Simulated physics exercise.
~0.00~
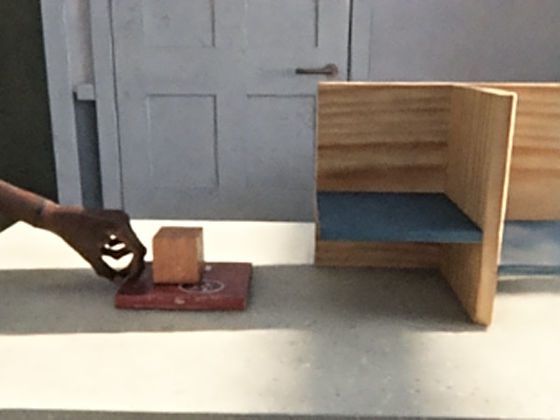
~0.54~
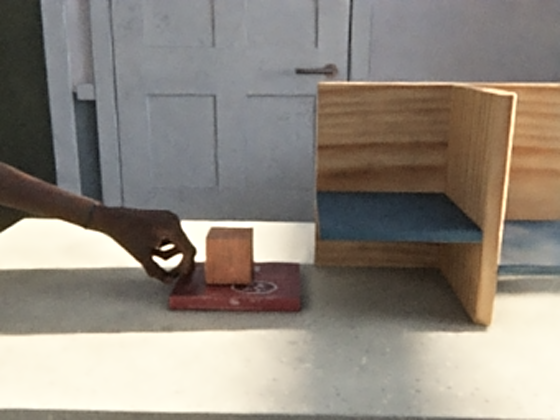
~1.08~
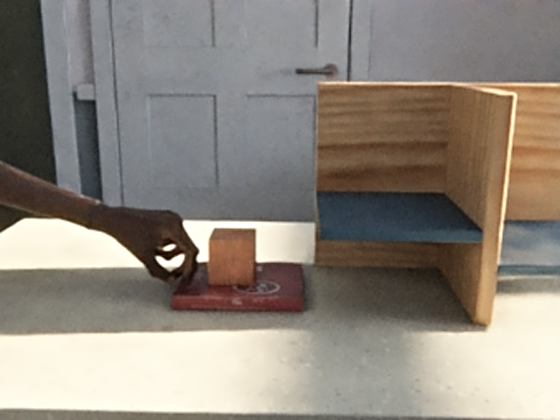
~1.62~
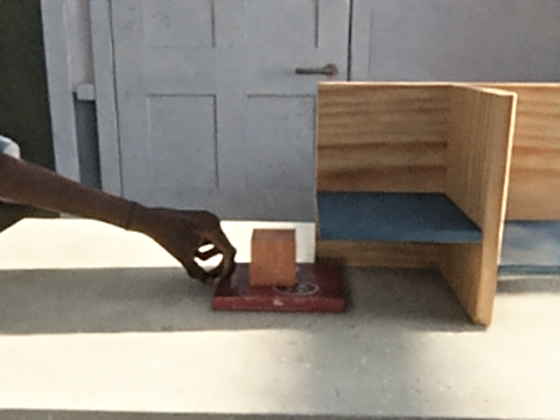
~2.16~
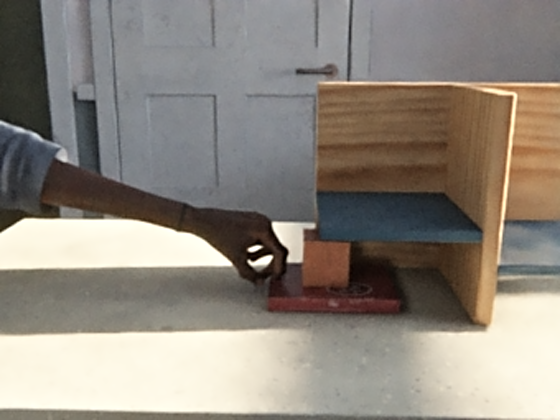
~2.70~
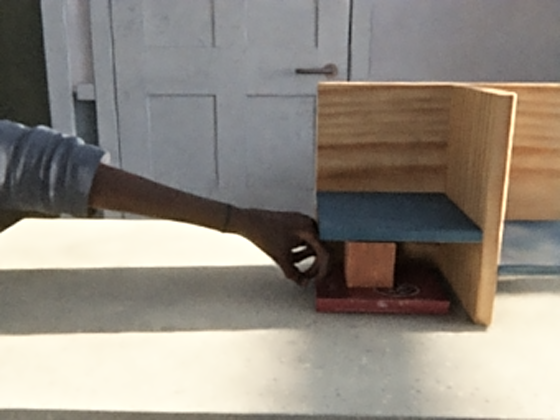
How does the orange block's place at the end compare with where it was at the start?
At the start the orange block was out in the open on the left, well away from the shelf. By the end it was farther right, underneath the blue shelf, still on top of the red box.
